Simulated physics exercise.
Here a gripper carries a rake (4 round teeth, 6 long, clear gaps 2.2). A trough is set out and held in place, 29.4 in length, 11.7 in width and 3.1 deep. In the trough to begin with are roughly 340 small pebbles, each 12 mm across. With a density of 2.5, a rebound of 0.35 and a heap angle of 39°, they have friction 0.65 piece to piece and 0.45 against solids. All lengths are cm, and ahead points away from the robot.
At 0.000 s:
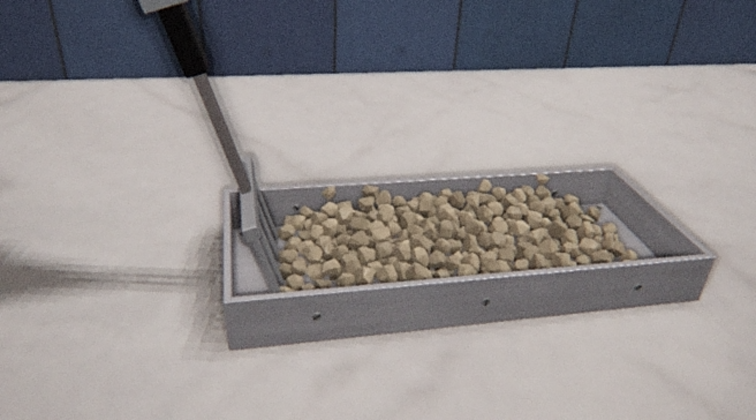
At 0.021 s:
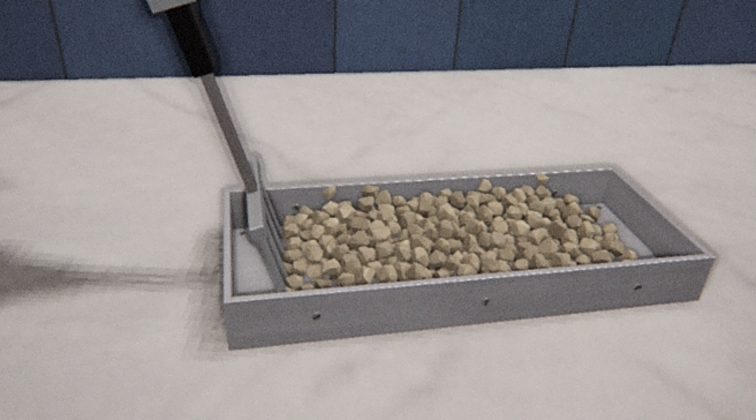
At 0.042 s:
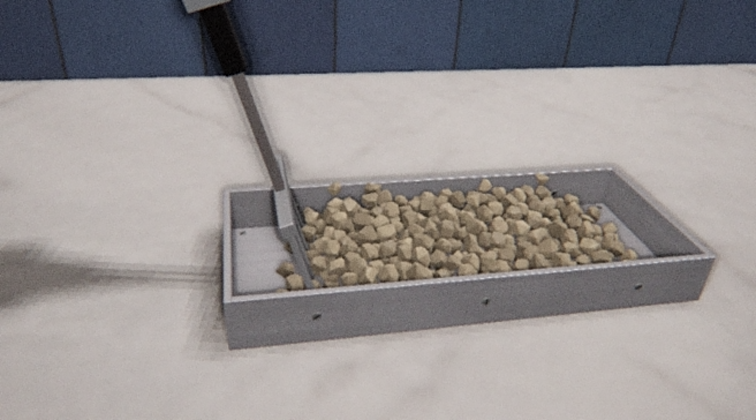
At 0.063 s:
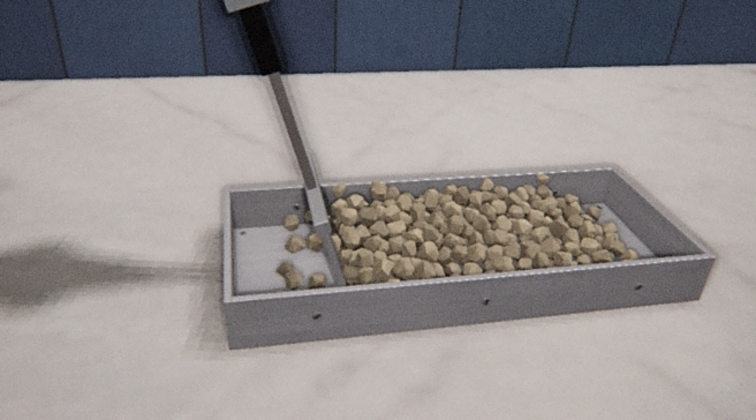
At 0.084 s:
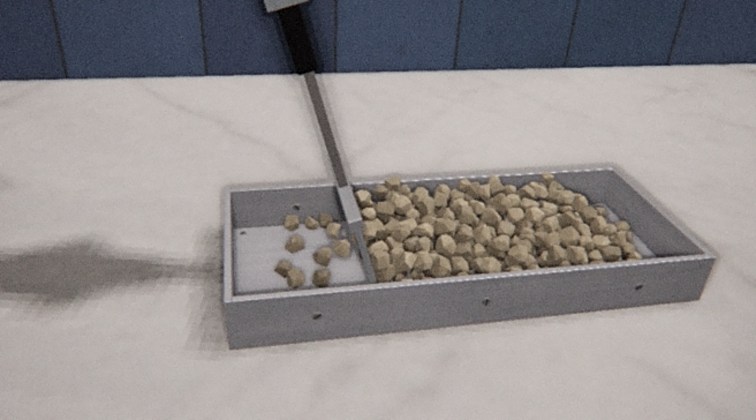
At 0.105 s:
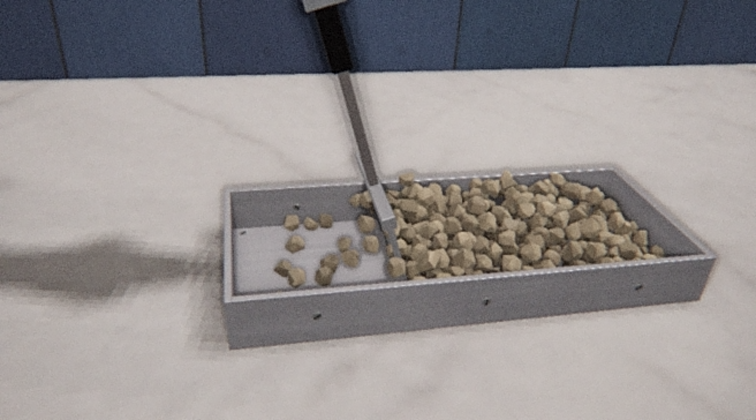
A robot arm's rake started at the left end of a gray tray and pushed through the tan pebbles toward the right, bunching many together while leaving a few scattered behind it.
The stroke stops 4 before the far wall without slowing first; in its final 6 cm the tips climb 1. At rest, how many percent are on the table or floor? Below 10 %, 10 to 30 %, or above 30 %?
Above 30 %.
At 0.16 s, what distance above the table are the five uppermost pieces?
They are around 6 cm above the table.
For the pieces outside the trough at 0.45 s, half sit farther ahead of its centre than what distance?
That works out to about 24 cm.
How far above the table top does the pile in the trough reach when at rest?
4.5 cm, roughly.
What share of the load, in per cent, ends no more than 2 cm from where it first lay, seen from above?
About 5 percent.
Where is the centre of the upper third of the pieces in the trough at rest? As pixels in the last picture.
I'd put it at about (630, 228).
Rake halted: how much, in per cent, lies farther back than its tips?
Some 35 %.
By 0.16 s, sloping 74°, highest piece 7 above the table; 342 in the trough, 2 in flight or on the tool.
By 0.22 s, sloping 74°, highest piece 10 above the table; 332 in the trough, 3 on the table or floor, 9 in flight or on the tool.
By 0.45 s, sloping 74°, highest piece 9 above the table; 201 in the trough, 135 on the table or floor, 8 in flight or on the tool.
By 1.15 s, sloping 74°, highest piece 8 above the table; 201 in the trough, 142 on the table or floor, 1 in flight or on the tool.
Final count, 201 in the trough, 142 on the table or floor, 1 in flight or on the tool. That is 41 % on the table or floor.
